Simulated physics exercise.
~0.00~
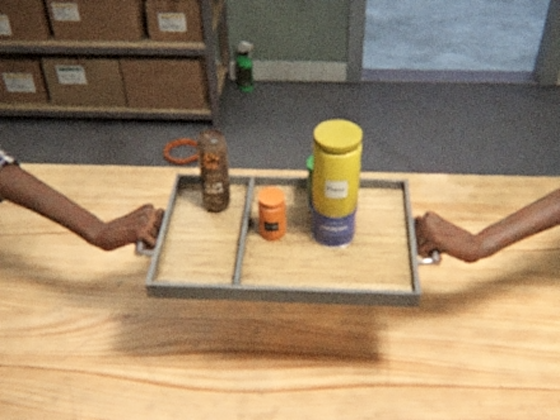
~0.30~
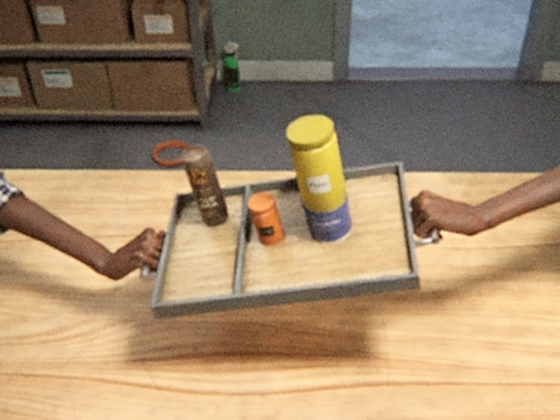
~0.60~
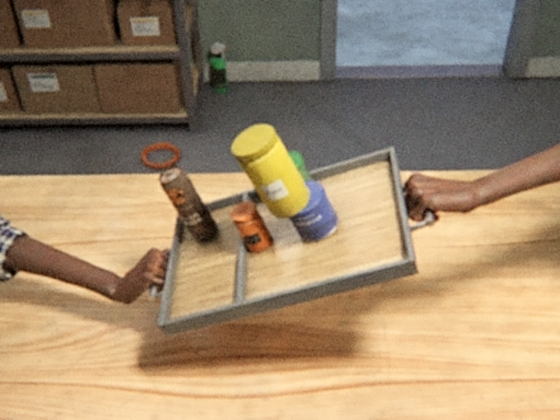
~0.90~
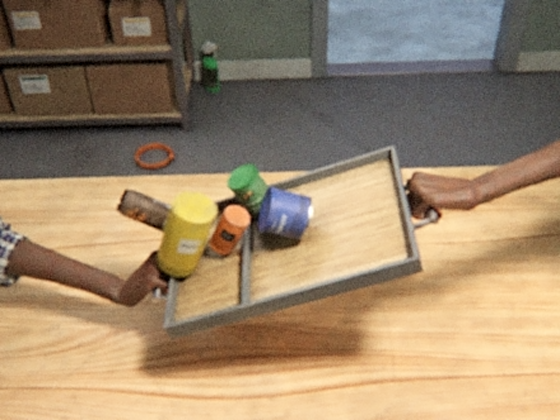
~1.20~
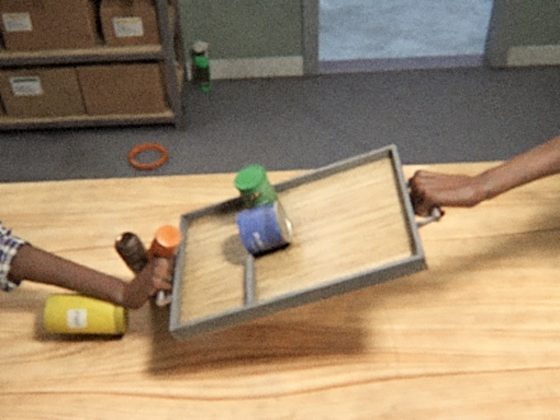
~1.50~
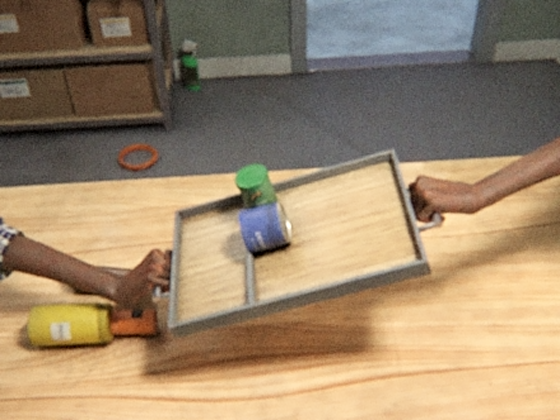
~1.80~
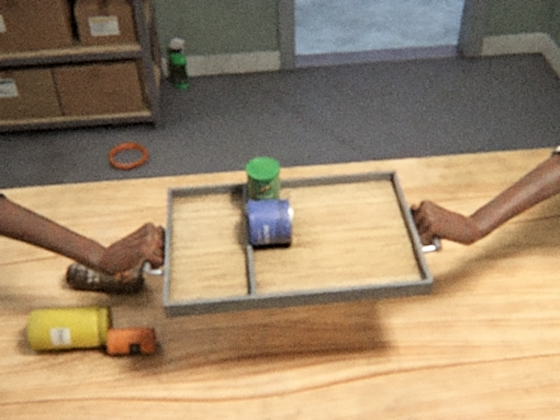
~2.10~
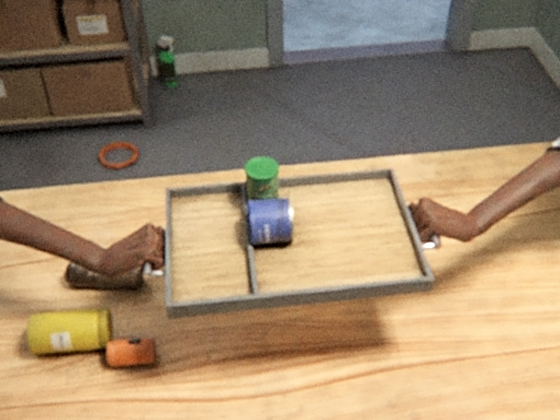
The video shows two hands tilting a tray of containers down to the left, sending a brown can, yellow jar and orange shaker over the edge onto the wooden table. The tray levels with the blue tin toppled by the cross bar and the green tin upright, shifted left.
